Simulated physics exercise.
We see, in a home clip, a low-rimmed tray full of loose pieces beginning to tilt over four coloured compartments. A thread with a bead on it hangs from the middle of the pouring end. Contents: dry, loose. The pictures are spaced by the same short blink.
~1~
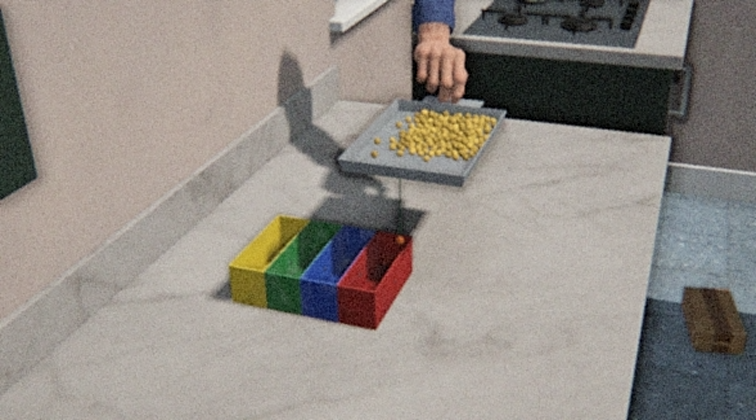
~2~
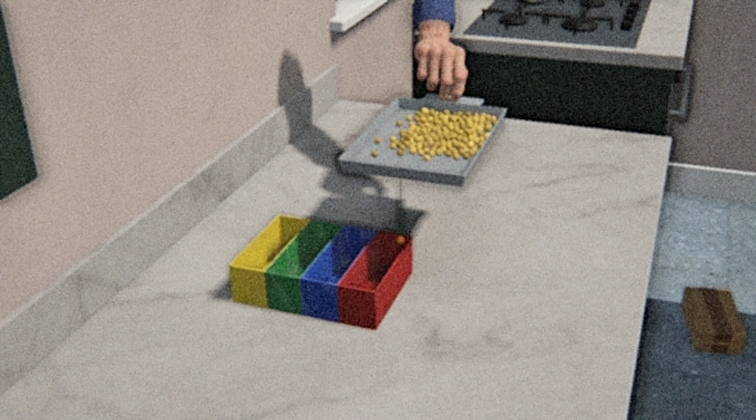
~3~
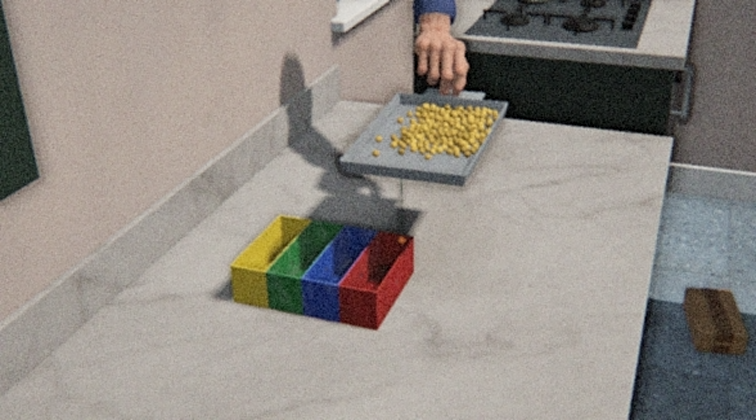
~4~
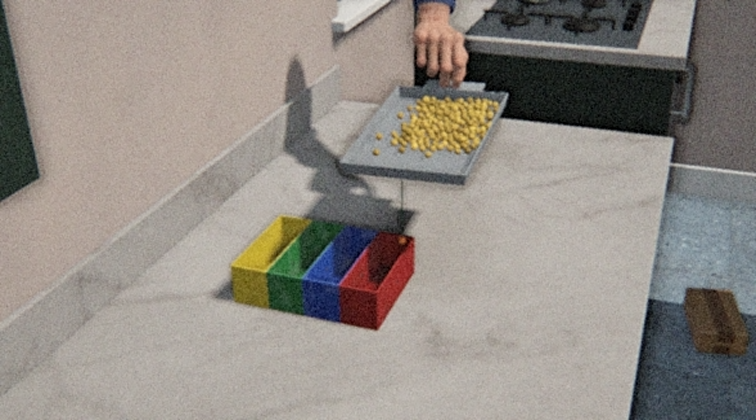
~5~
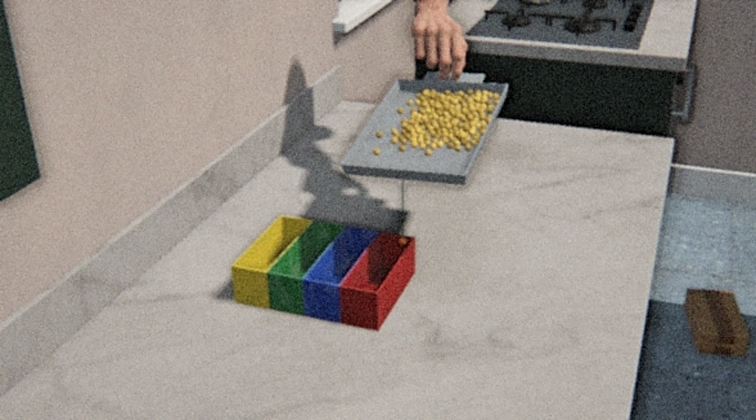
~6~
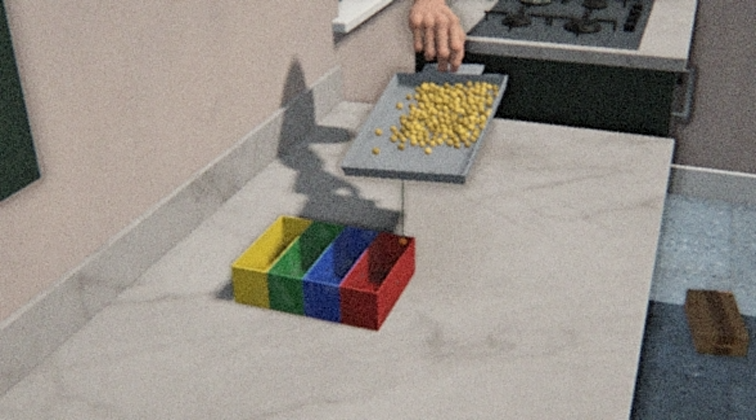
At first, a hand holds a gray tray of small yellow pieces nearly level above a countertop, behind a box with yellow, green, blue and red compartments. Then the hand gradually raises the tray's far end, slanting it slightly toward the box, while the pieces stay loosely clustered and the box remains still.
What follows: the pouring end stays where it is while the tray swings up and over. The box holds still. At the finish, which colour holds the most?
Blue holds the most.
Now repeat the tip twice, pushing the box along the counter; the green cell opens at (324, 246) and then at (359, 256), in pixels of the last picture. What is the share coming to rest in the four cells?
Well, you'd get about 100 per cent and then about 100 per cent.
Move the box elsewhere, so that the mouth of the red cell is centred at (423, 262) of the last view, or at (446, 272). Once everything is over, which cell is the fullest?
First try: The cell in green; second try: That yellow cell.
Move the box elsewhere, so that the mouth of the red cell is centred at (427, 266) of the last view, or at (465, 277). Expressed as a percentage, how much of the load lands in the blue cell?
Close to 20 in a hundred first, close to 0 in a hundred second.
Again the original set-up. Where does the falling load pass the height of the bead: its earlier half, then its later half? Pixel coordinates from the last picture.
I'd say close to (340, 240) at first and close to (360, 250) later on.
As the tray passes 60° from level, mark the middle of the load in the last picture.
Near (383, 154).
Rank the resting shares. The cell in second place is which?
Second best is red.
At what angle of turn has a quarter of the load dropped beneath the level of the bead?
The tilt is near 100° by then.
Shortly afterwards, tray tipped steeply; all but a few on the tray; only a few in the blue cell; only a few in the green cell; only a few falling or outside the box.
Next, tray tipped right over; near half on the tray; near a quarter in the blue cell; a little in the red cell; only a few in the green cell; near a quarter falling or outside the box.
Some moments later, tray tipped past a quarter turn; near two thirds in the blue cell; near a quarter in the red cell; a little in the green cell; only a few in the yellow cell; a little falling or outside the box.
In the end, tray tipped past a quarter turn; near two thirds in the blue cell; near a quarter in the red cell; a little in the green cell; only a few in the yellow cell; a little outside the box.
